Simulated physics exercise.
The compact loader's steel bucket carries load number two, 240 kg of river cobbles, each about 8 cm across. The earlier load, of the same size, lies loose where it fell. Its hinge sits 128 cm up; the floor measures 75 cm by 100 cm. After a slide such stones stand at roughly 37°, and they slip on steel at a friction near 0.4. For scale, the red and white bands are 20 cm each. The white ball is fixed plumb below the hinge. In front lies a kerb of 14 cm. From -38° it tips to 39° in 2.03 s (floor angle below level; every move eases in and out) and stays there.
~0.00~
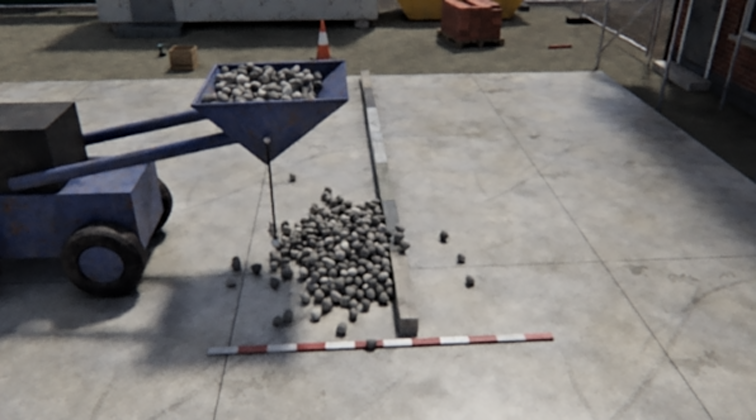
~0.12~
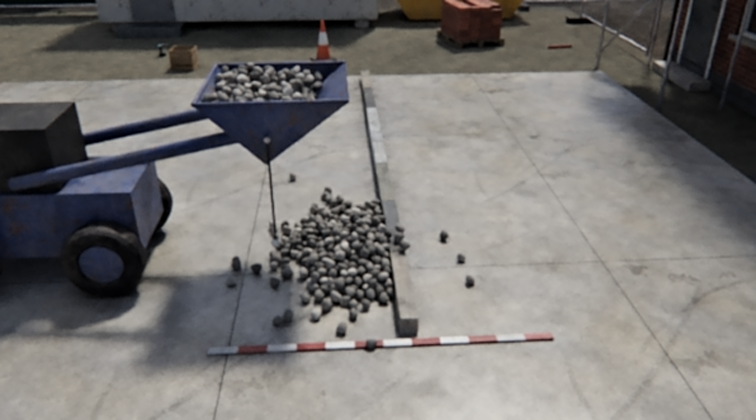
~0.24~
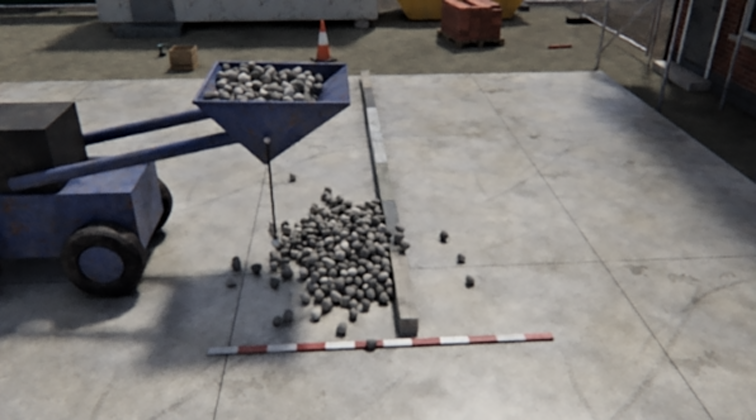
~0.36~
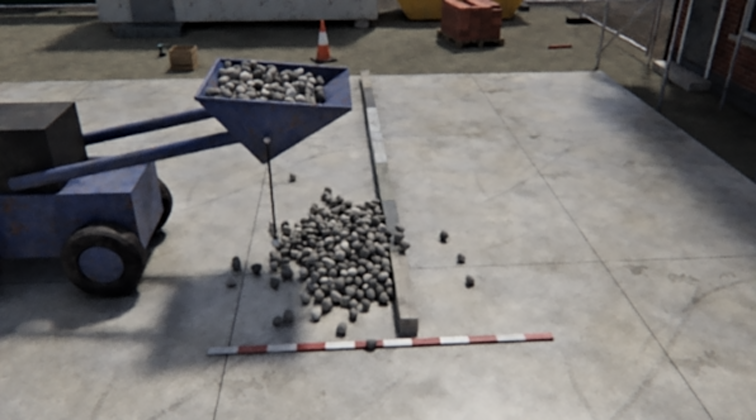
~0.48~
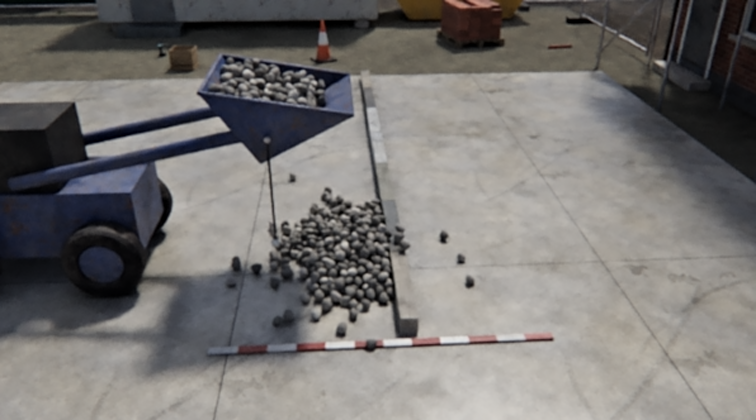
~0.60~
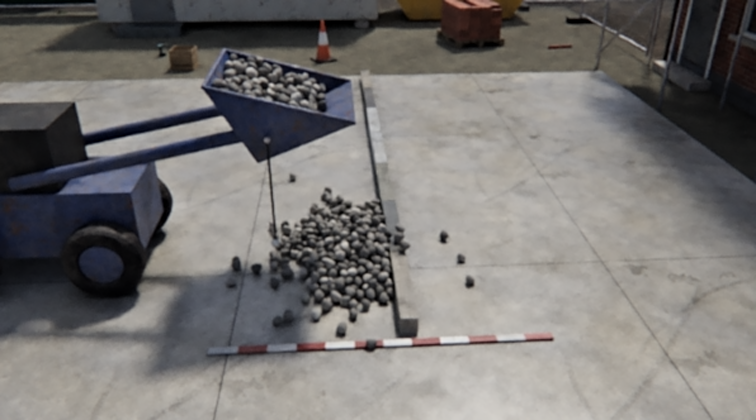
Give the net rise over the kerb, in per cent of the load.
Close to 35 parts in a hundred.
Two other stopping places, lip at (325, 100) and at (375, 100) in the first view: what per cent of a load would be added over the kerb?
Near 10 per cent from the first place, 70 from the second.
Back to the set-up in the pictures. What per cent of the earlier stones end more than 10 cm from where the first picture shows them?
Roughly 5 per cent of them.
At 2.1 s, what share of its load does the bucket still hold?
It holds some 20 per cent.
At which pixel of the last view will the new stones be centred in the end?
Near (383, 238).
After 1.5 s the floor is at 27°; in per cent of one load, 94 in the bucket, 105 on this side of the kerb, 1 over the kerb; the foremost stones are at (418, 242).
After 2.1 s the floor is at 39°; in per cent of one load, 18 in the bucket, 174 on this side of the kerb, 8 over the kerb; the foremost stones are at (449, 244).
After 2.5 s the floor is at 39°; in per cent of one load, 0 in the bucket, 174 on this side of the kerb, 26 over the kerb; the foremost stones are at (475, 234).
After 5.0 s the floor is at 39°; in per cent of one load, 0 in the bucket, 164 on this side of the kerb, 36 over the kerb; the foremost stones are at (512, 215). Net gain over the kerb, 35.
